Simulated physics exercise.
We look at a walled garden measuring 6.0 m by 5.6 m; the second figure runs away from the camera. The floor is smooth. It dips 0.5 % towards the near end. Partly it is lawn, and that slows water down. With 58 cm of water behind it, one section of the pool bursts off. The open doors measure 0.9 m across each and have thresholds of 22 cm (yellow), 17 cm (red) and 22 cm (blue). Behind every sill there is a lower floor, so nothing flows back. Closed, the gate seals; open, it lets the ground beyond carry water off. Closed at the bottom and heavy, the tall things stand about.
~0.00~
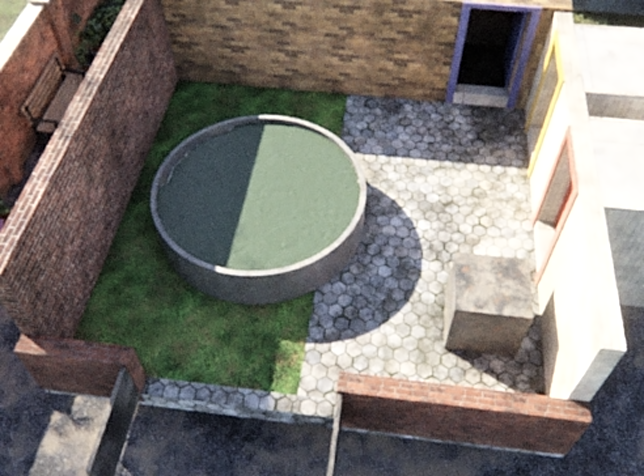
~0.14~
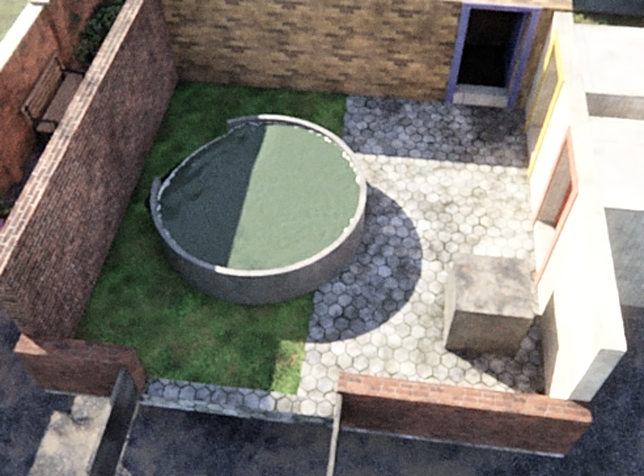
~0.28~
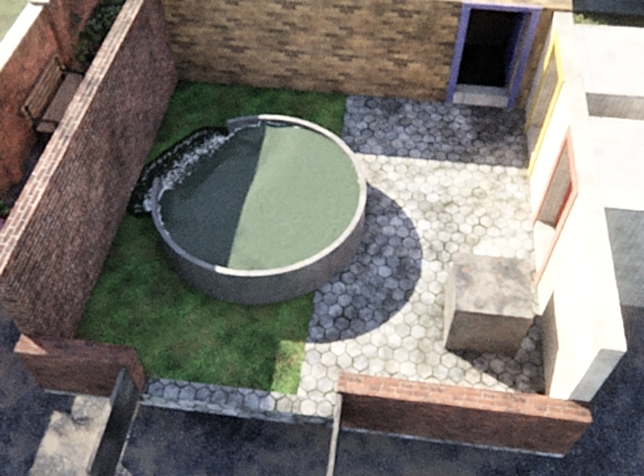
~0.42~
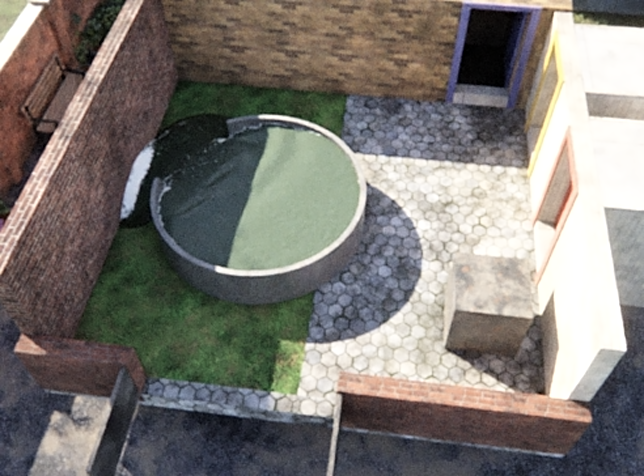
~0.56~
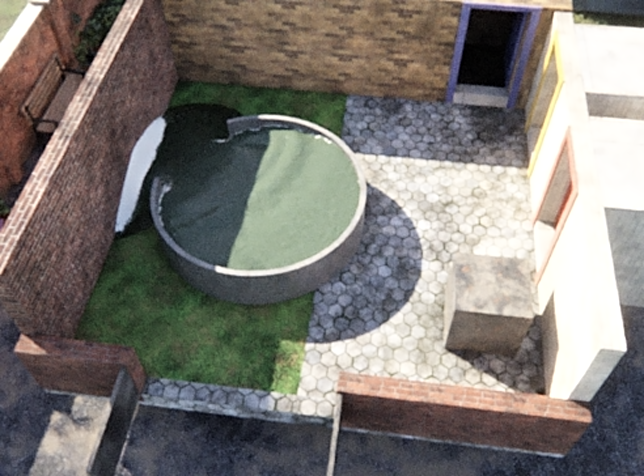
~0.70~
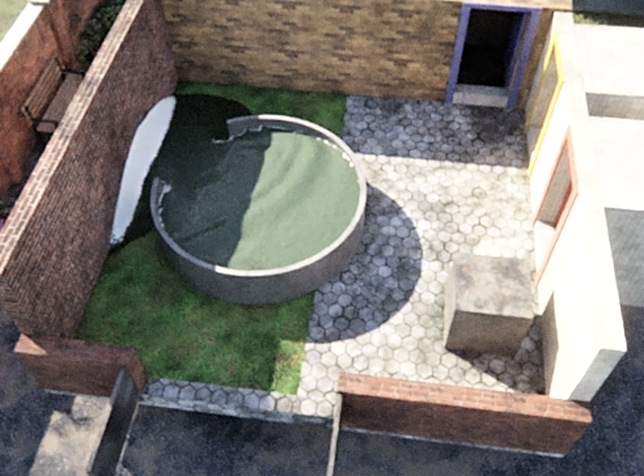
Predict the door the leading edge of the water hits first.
It hits the blue door first.
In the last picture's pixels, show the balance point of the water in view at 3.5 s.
The water's centre is around (248, 184).
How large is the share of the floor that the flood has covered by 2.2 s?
I'd guess around 30 %.
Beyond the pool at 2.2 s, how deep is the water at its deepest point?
50 cm or so.
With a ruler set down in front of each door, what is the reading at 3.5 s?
Readings (cm): Yellow = 0; red = 0; blue = 4.
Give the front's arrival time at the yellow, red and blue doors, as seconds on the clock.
Arrival times - yellow 3.6 s / red 4.5 s / blue 3.2 s.
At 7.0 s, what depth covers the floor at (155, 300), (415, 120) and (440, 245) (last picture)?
About 8, 6 and 8 cm respectively.
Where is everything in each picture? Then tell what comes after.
The pool at (259, 191) is whole and still, 58 cm deep, in the first frame.
The front is at (155, 209), 0.8 m from the gap at (191, 167); 0.4 m2 of floor is under water; 58 cm left at the back of the pool, in the second frame.
Water pours out at (191, 168) and has run 1.1 m, to (128, 206); deepest outside 30 cm, 58 cm at the pool's back, in the third frame.
Water pours out at (191, 169) and has run 1.3 m, to (122, 222); deepest outside 32 cm, 58 cm at the pool's back, in the fourth frame.
Water pours out at (191, 169) and has run 1.6 m, to (190, 107); deepest outside 52 cm, 58 cm at the pool's back, in the fifth frame.
Water pours out at (191, 169) and has run 1.9 m, to (172, 98); deepest outside 65 cm, 58 cm at the pool's back, in the sixth frame.
After 1.4 s water covers 20 % of the floor and is deepest (48 cm) near (177, 87); yellow door not reached, red door not reached, blue door not reached.
After 2.2 s water covers 30 % of the floor and is deepest (50 cm) near (174, 94); yellow door not reached, red door not reached, blue door not reached.
After 3.5 s water covers 60 % of the floor and is deepest (33 cm) near (171, 100); yellow door not reached, red door not reached, blue door reached at 3.2 s.
After 7.0 s water covers 95 % of the floor and is deepest (20 cm) near (545, 424); yellow door reached at 3.7 s, red door reached at 4.5 s, blue door reached at 3.2 s.
After 12.0 s water covers 100 % of the floor and is deepest (14 cm) near (423, 409); yellow door reached at 3.7 s, red door reached at 4.5 s, blue door reached at 3.2 s.
